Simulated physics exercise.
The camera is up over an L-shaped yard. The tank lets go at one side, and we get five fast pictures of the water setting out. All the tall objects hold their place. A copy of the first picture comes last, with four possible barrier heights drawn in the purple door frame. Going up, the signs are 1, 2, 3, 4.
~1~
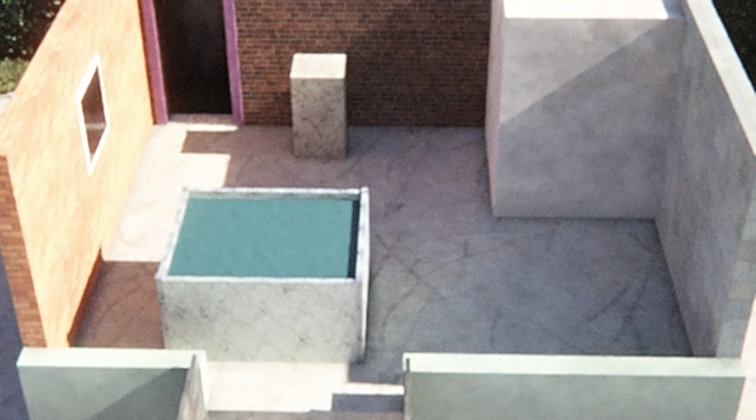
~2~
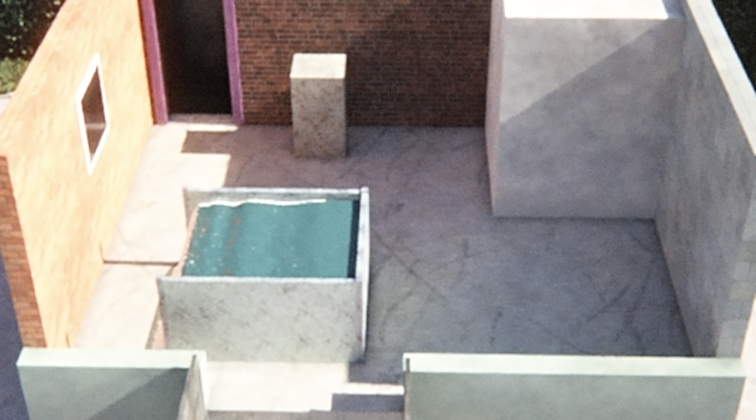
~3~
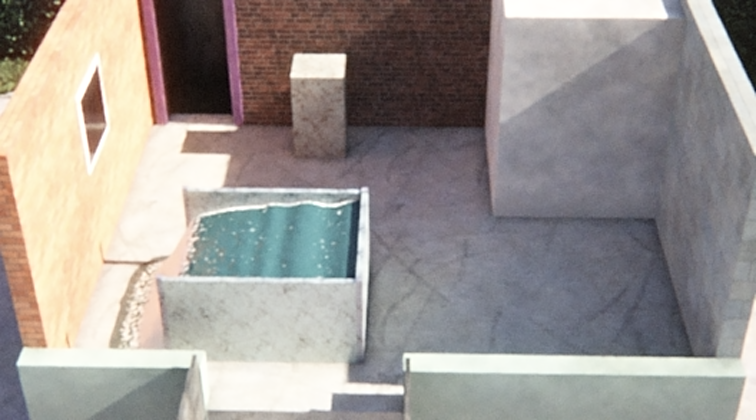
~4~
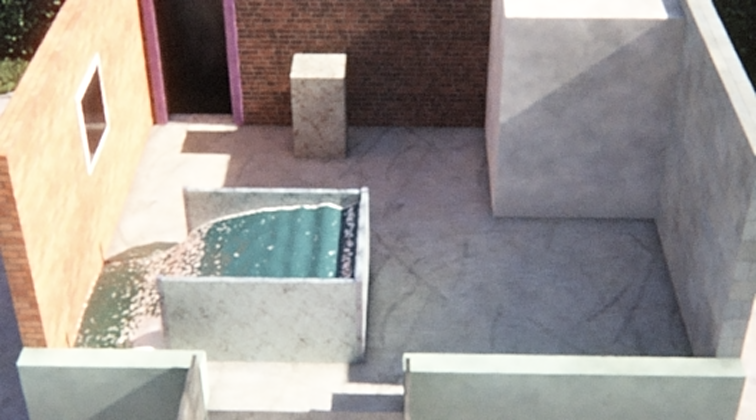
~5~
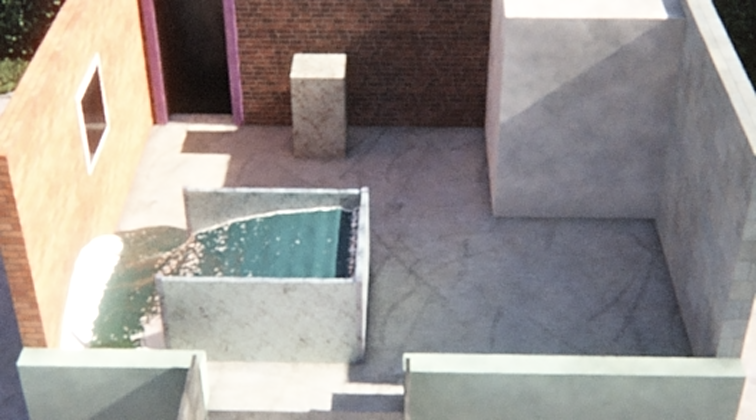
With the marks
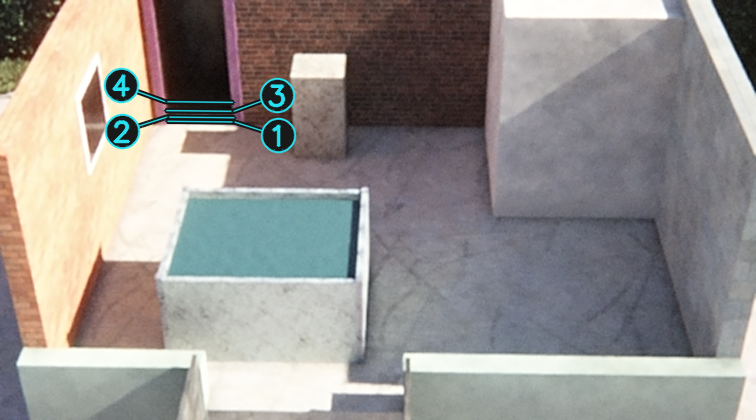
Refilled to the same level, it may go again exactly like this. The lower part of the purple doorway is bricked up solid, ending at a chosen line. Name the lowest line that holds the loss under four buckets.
The answer is line 4.
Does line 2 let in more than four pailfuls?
Yes.
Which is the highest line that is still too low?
It is 3.
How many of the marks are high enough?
One of the four.
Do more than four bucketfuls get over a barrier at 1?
Yes, that goes wrong.
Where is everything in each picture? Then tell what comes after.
Water in the tank at rest, its middle at (268, 239); foot of the purple doorway at (201, 125); open gate at (304, 348), in the first frame.
Water covers 2 % of the ground, its front hidden from here, in the second frame.
In the third frame, 4 % of the ground under water, visible out to (129, 303).
In the fourth frame, 8 % of the ground under water, visible out to (109, 265).
In the fifth frame, 11 % of the ground under water, visible out to (113, 235).
In cyan, 1 at (201, 121); 2 at (200, 117); 3 at (199, 110); 4 at (199, 102); from the bottom up 1, 2, 3, 4.
If 1 is chosen, dozens of bucketfuls pour in.
If 2 is chosen, dozens of bucketfuls pour in.
If 3 is chosen, about 12 bucketfuls get in.
If 4 is chosen, a bucket or two gets in.
